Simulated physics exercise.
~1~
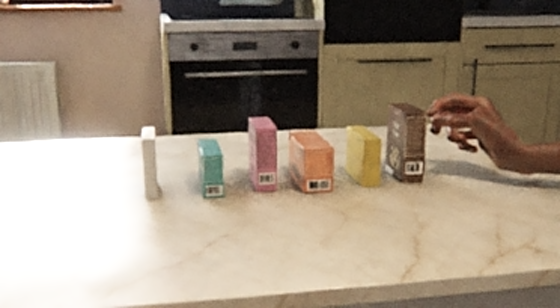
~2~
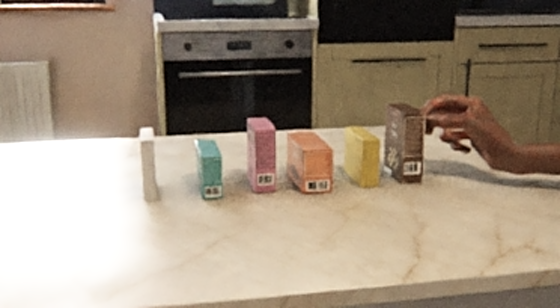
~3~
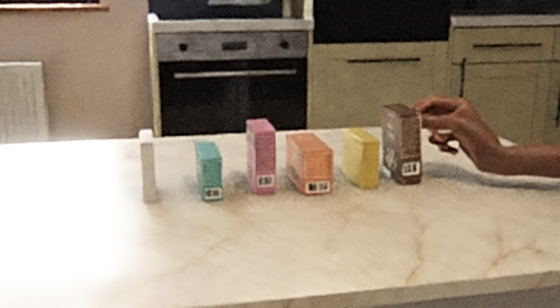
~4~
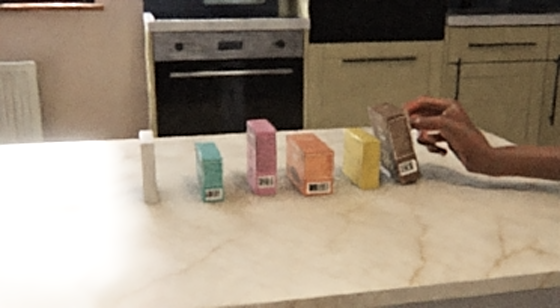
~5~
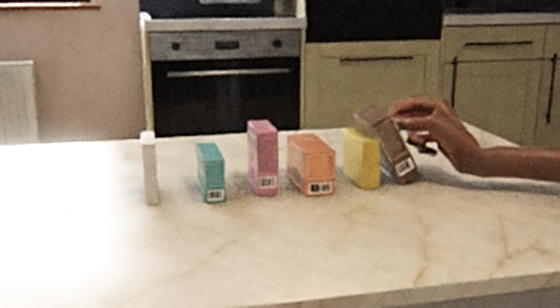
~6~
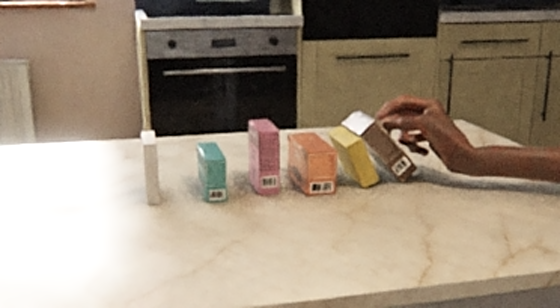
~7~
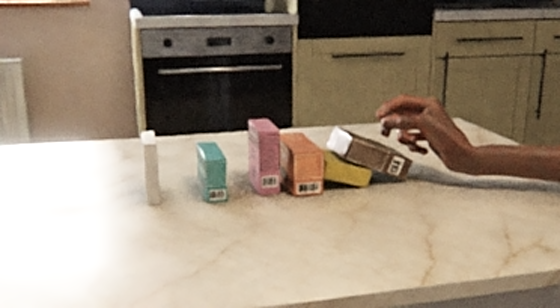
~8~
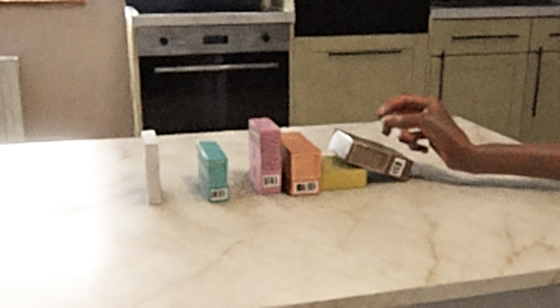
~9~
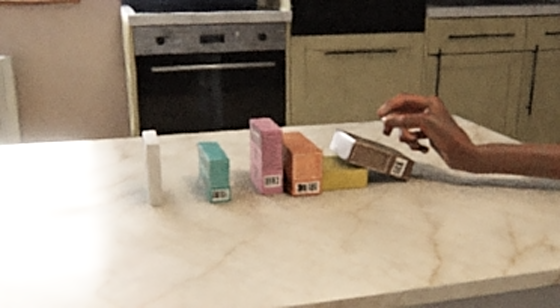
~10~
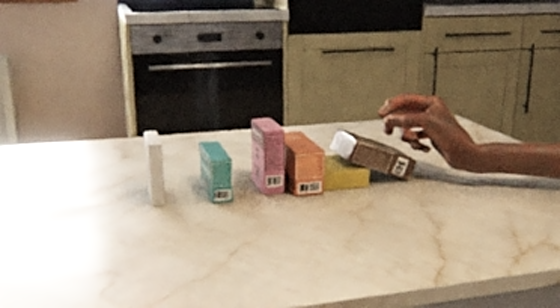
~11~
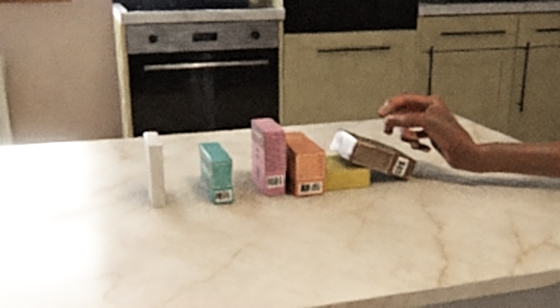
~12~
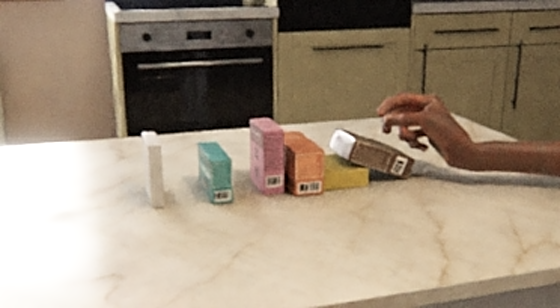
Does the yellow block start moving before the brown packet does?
No, the brown packet starts to lean first under the hand, and the yellow block only begins to tip after that.
A brown packet tipped by a hand topples the yellow block, but the others stay upright.
